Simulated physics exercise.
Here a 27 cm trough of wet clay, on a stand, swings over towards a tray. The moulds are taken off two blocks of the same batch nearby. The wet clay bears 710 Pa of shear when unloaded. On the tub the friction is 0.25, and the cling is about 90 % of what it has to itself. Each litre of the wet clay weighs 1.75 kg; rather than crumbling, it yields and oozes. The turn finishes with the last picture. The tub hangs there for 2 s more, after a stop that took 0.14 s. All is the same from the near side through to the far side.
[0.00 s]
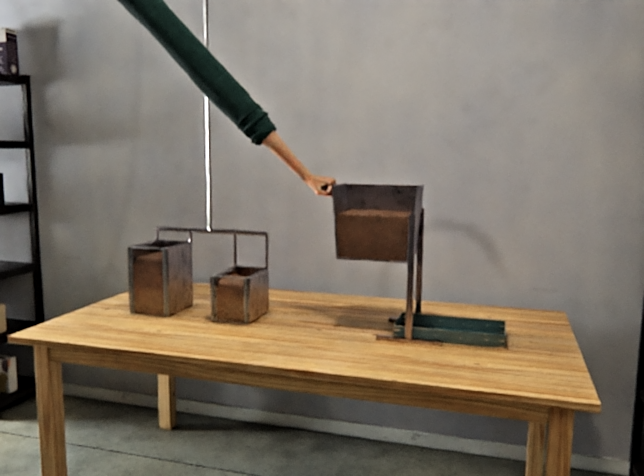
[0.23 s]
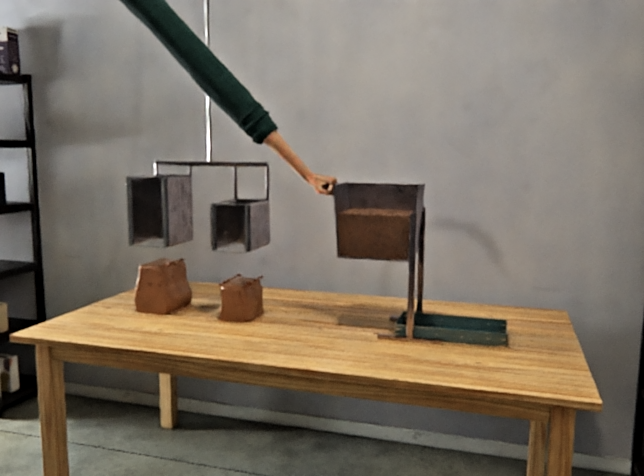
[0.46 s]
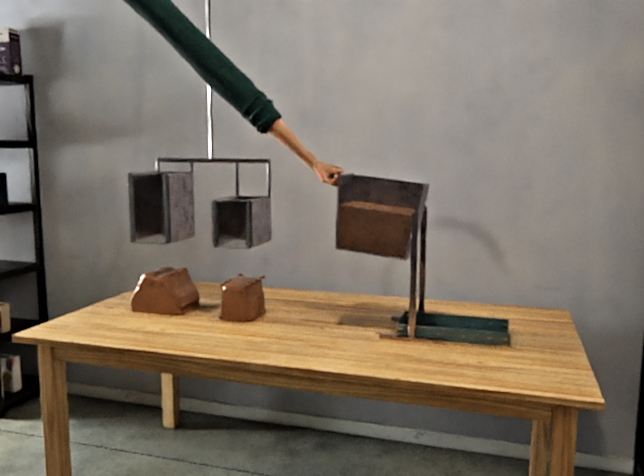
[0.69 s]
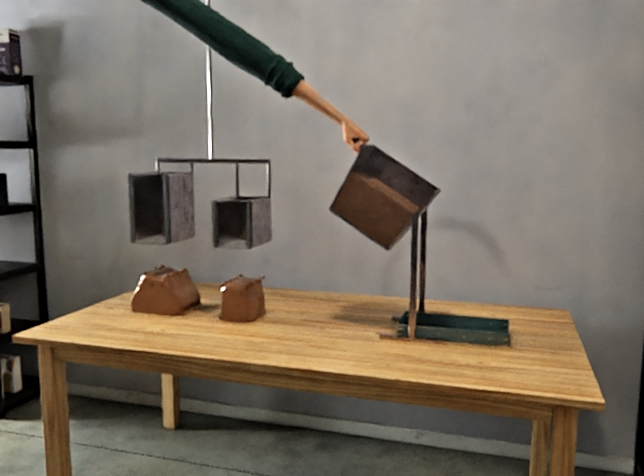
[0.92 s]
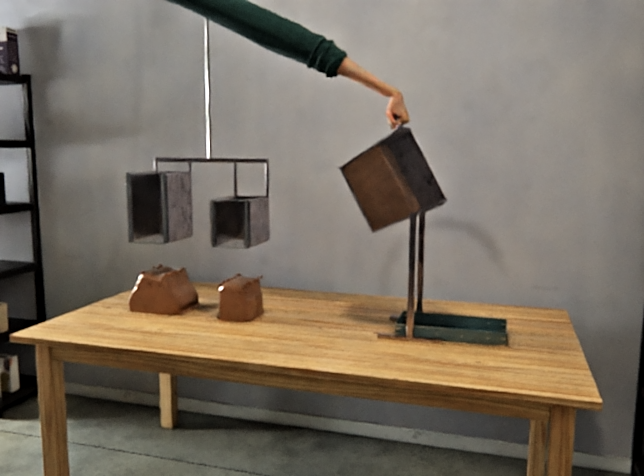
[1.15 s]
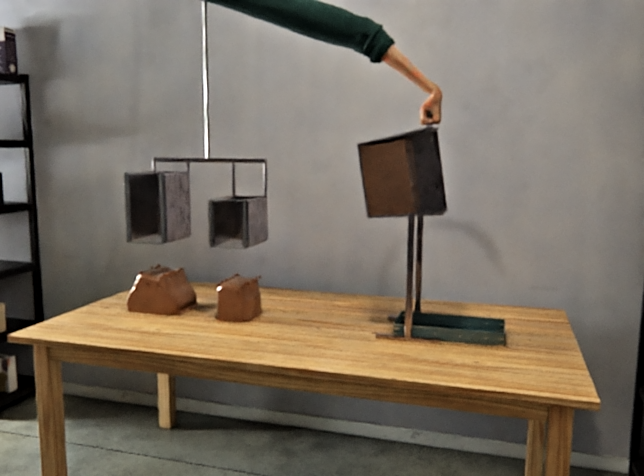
Two metal moulds lifted off two brown clay blocks, which sagged a little, the left one more; then a green-sleeved arm swung a clay-filled trough up and over to the right above a tray.
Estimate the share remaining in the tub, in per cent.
I would say roughly 100 per cent remains in the tub.
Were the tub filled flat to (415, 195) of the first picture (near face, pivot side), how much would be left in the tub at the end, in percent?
It would be close to 70 percent.
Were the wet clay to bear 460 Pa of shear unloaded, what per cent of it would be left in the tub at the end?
75 %.
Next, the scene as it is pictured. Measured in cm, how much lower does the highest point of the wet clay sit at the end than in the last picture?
2 cm.
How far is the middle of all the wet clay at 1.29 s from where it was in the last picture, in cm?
Close to 2 centimetres.
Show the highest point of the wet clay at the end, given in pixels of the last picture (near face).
The highest point is near (363, 146) in the last picture.
After 1.29 s, the tub is at 81 degrees and holds 100 %.
After 1.46 s, the tub is at 81 degrees and holds 100 %.
After 1.63 s, the tub is at 81 degrees and holds 100 %.
After 1.80 s, the tub is at 81 degrees and holds 100 %.
After 3.15 s, at the end, the tub is at 81 degrees and holds 100 %.
